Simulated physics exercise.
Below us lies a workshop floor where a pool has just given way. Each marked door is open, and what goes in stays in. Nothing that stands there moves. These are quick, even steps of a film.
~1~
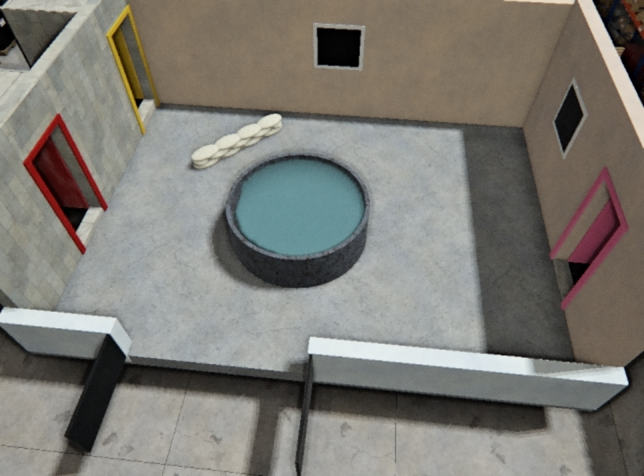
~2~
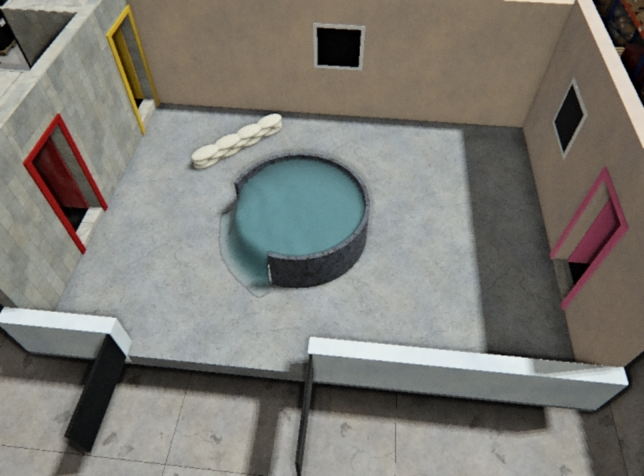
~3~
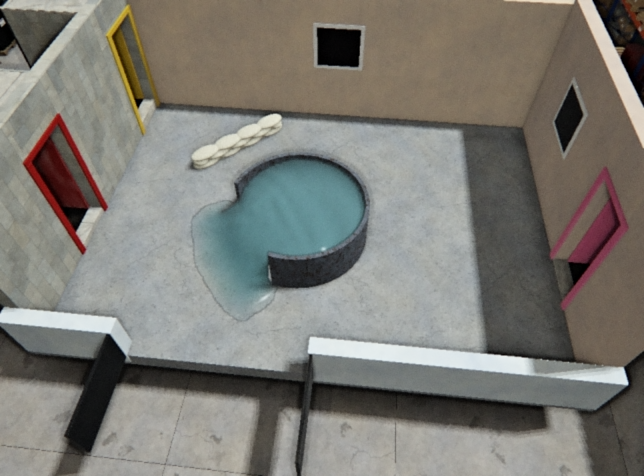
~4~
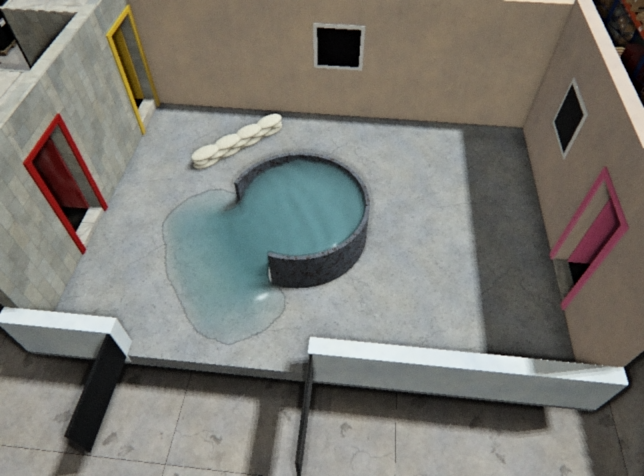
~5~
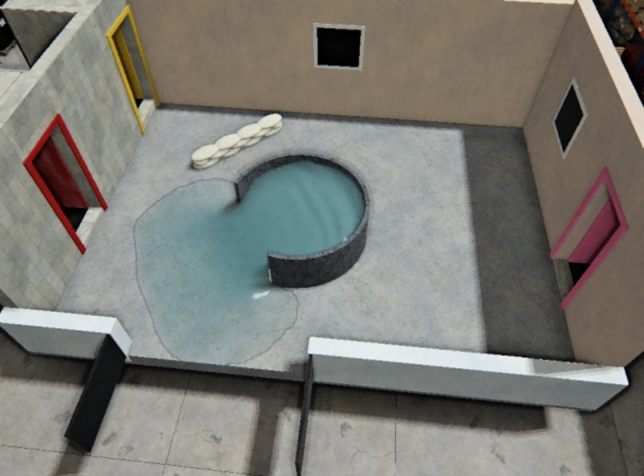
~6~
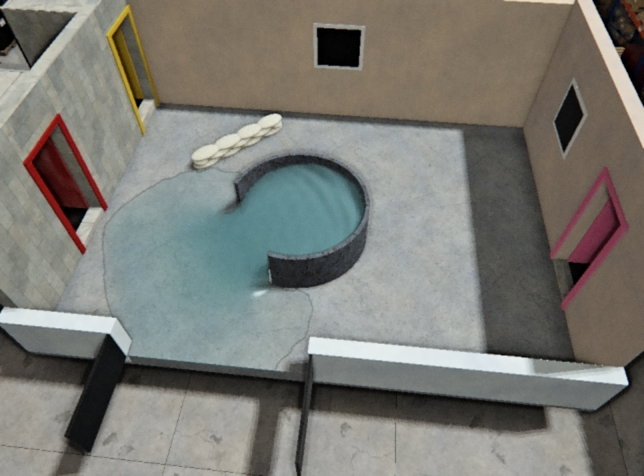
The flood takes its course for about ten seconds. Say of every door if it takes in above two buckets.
One by one: The pink door admits no more than that; the red door lets in a lot; the yellow door admits no more than that.
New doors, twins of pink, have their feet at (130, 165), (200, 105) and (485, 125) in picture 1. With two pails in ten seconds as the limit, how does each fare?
In turn: Floods, goes over, stays under.
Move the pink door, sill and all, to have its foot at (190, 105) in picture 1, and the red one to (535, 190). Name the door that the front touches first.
That is the one in yellow.
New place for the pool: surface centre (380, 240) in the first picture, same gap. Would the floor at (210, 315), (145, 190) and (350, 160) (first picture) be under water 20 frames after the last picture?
In turn: Wet, wet, free of water.
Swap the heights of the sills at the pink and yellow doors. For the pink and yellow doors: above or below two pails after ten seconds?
Then: Pink holds; yellow takes more.
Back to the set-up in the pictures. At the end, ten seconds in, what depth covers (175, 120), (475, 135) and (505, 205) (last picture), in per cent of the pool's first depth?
In turn 14, 4 and 2 in a hundred.
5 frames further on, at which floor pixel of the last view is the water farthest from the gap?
At about (137, 148).
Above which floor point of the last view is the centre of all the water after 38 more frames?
At about (203, 206).
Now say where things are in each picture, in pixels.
Still water in the round pool at (298, 204), in the first picture.
Water pours out at (238, 243) and has run to a hidden place, in the second picture.
Water pours out at (238, 245) and has run to (244, 313), in the third picture.
Water pours out at (238, 246) and has run to a hidden place, in the fourth picture.
The front is at a hidden place, out from the gap at (239, 247), in the fifth picture.
The front is at (112, 222), out from the gap at (239, 246), in the sixth picture.
A moment on, water covers 25 % of the floor; the pink door not reached, the red door over two buckets in, the yellow door not reached.
Next, water covers 25 % of the floor; the pink door not reached, the red door far over two buckets in, the yellow door wet at the sill, nothing in.
Then, water covers 30 % of the floor; the pink door not reached, the red door far over two buckets in, the yellow door wet at the sill, nothing in.
Later, water covers 45 % of the floor; the pink door not reached, the red door far over two buckets in, the yellow door wet at the sill, nothing in.
In the end, water covers 70 % of the floor; the pink door not reached, the red door far over two buckets in, the yellow door wet at the sill, nothing in.
